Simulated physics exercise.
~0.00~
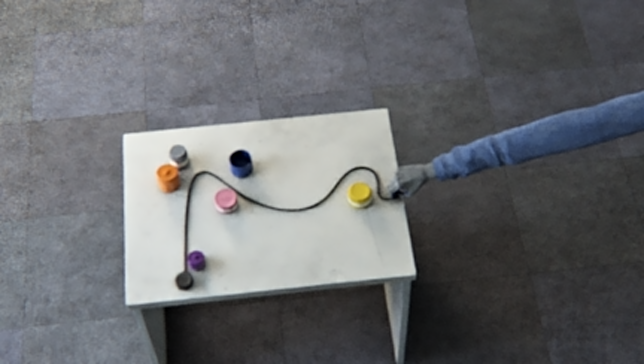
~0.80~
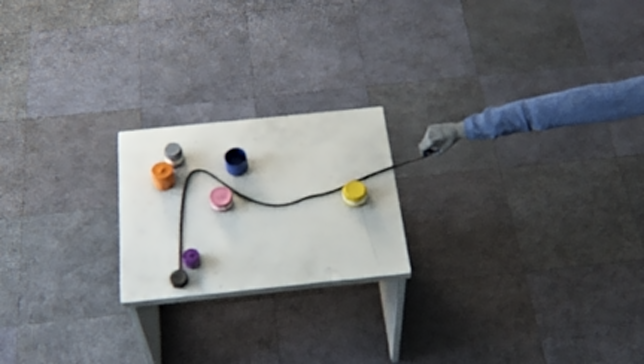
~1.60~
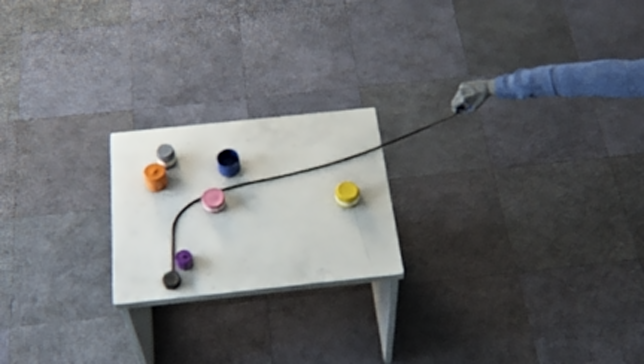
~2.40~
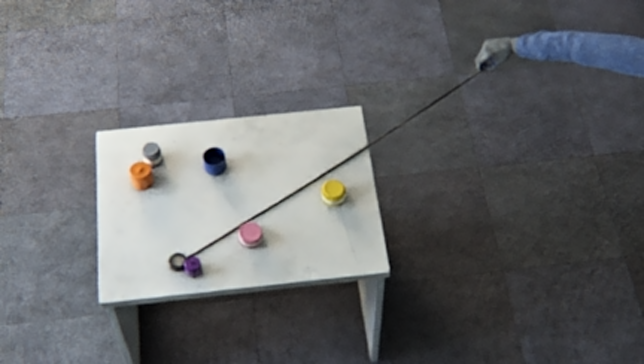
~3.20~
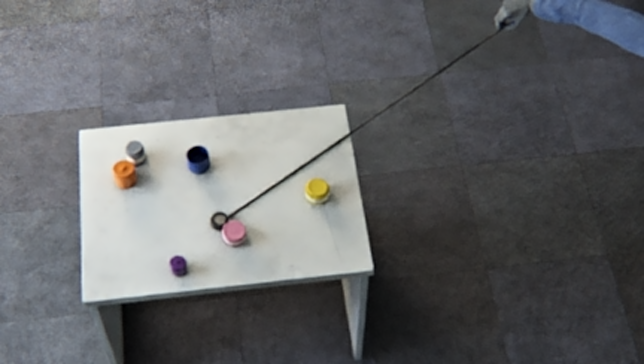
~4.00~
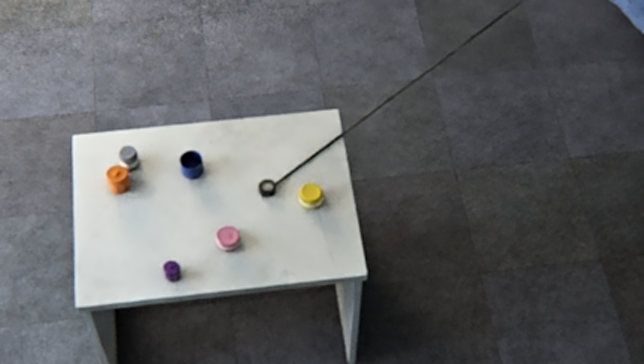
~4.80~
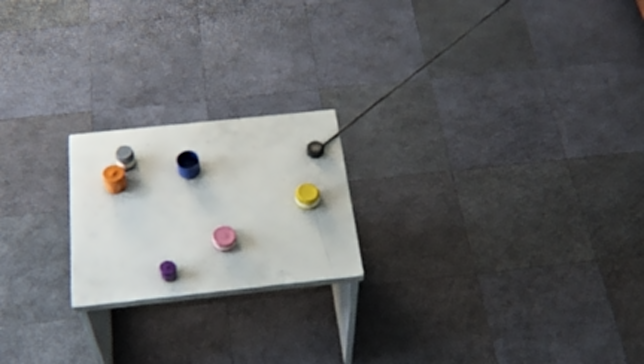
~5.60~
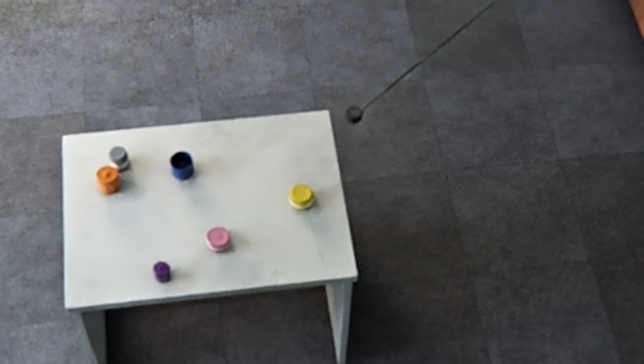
A gloved hand pulls a black wire, dragging a round adaptor past small containers off a white table.
